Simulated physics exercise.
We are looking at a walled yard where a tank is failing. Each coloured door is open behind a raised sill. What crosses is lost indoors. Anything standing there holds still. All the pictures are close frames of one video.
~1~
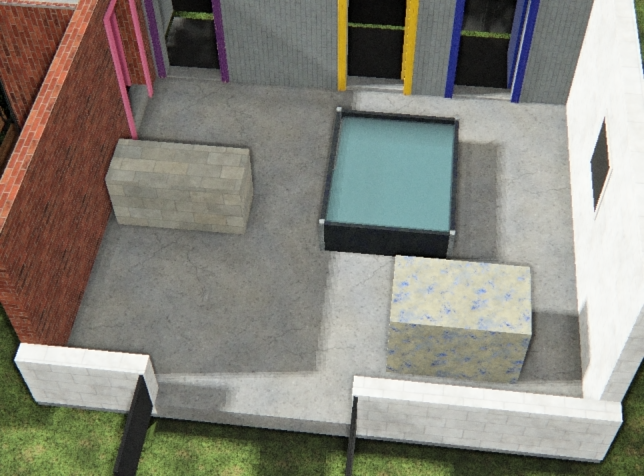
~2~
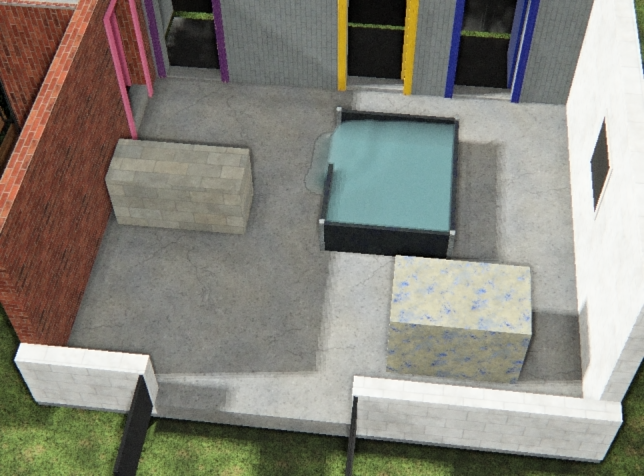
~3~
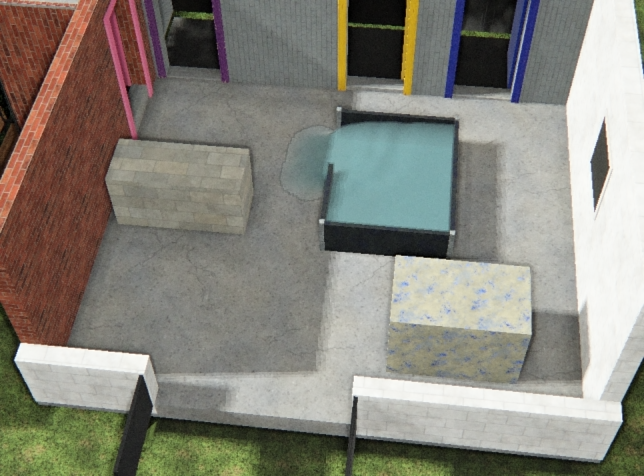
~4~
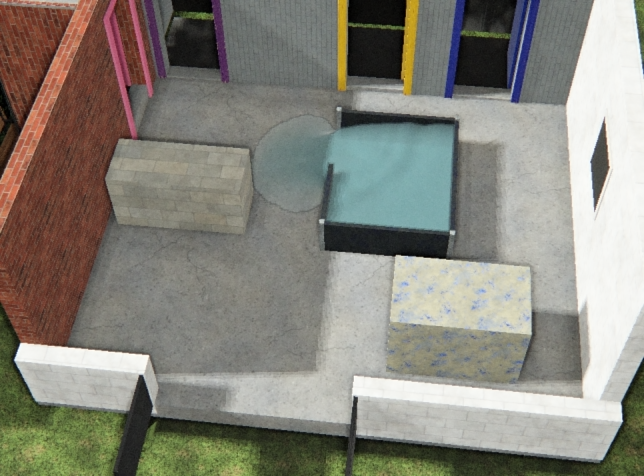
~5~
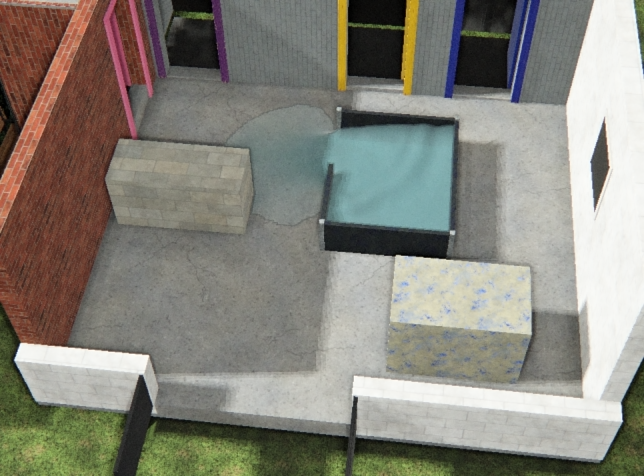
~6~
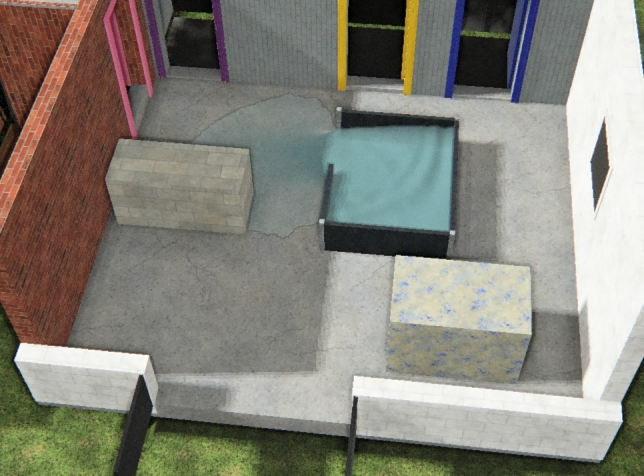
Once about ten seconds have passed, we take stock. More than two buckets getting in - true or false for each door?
Purple door: True; yellow door: False; blue door: False; pink door: False.
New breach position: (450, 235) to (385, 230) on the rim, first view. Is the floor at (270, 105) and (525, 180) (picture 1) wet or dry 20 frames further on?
The first spot is spared and the second is soaked.
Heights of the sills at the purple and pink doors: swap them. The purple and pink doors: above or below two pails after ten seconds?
Note: Purple stays safe, pink is swamped.
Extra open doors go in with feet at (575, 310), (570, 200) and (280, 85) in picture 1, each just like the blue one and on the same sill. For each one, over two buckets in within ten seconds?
In the listed order: Stays within it, stays within it, tops the limit.
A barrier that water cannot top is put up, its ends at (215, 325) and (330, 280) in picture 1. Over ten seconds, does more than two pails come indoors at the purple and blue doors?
So: Purple goes past the mark; blue falls below the mark.
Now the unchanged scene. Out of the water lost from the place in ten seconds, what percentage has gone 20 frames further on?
I'd estimate some 25 per cent.
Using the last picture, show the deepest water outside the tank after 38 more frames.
Deepest spot: Around (156, 80).
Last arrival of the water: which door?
That would be the blue one.
A moment on, water covers 25 % of the floor; the purple door not reached, the yellow door not reached, the blue door not reached, the pink door wet at the sill, nothing in.
Next, water covers 25 % of the floor; the purple door under two buckets in, the yellow door not reached, the blue door not reached, the pink door wet at the sill, nothing in.
Then, water covers 35 % of the floor; the purple door far over two buckets in, the yellow door wet at the sill, nothing in, the blue door not reached, the pink door wet at the sill, nothing in.
Later, water covers 45 % of the floor; the purple door far over two buckets in, the yellow door wet at the sill, nothing in, the blue door not reached, the pink door wet at the sill, nothing in.
In the end, water covers 70 % of the floor; the purple door far over two buckets in, the yellow door wet at the sill, nothing in, the blue door wet at the sill, nothing in, the pink door wet at the sill, nothing in.
